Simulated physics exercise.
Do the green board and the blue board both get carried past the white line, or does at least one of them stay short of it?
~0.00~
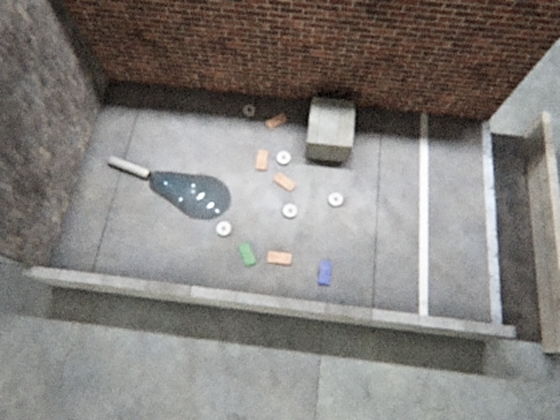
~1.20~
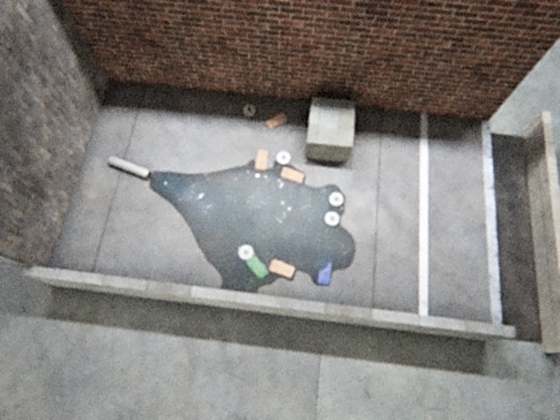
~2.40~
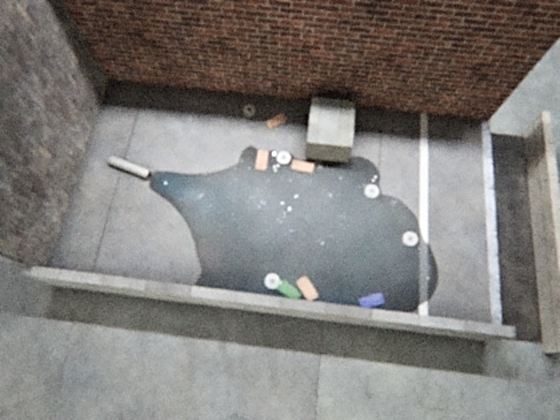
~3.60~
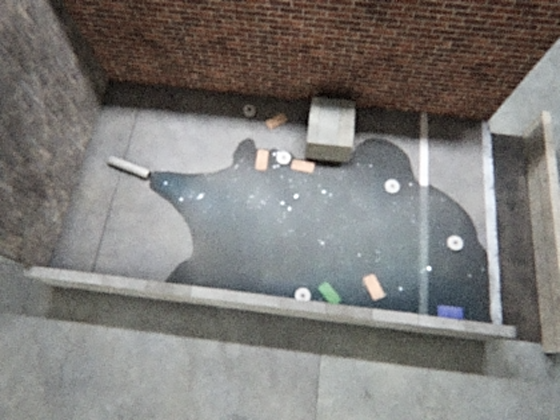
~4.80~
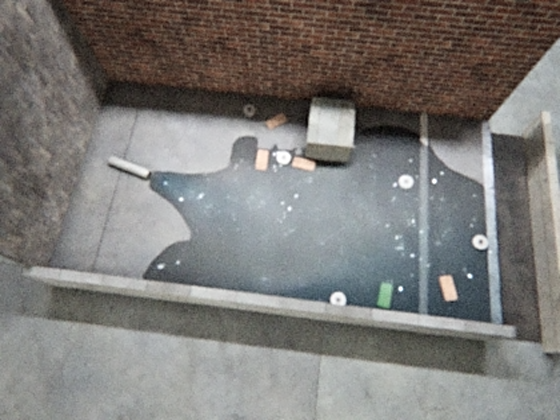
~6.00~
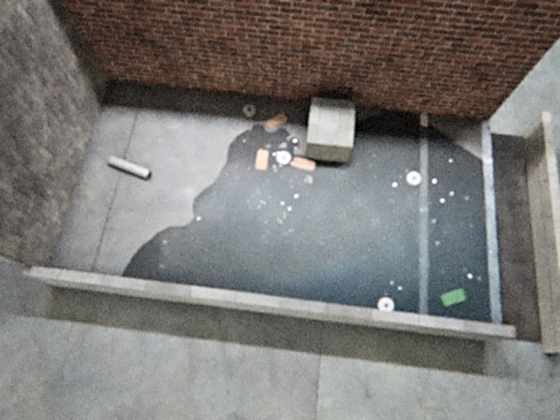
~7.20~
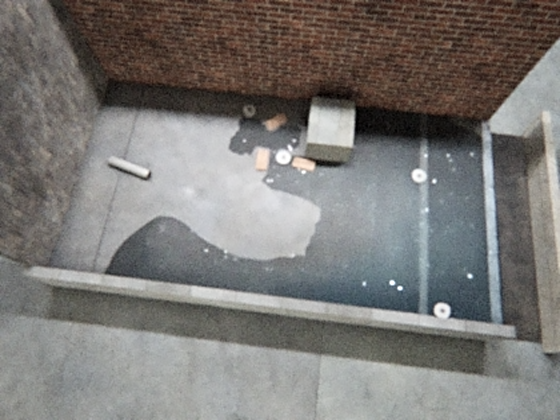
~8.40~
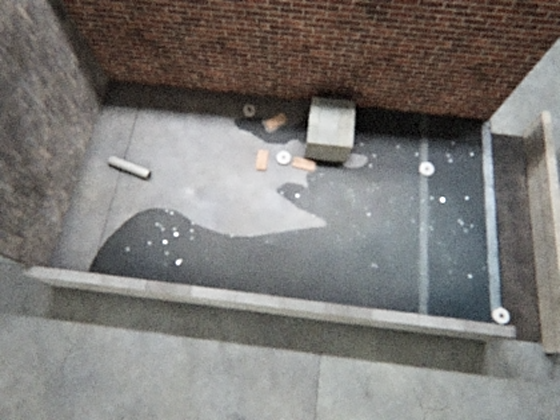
Both boards get past the white line. The blue one crosses first, and the green one follows later.
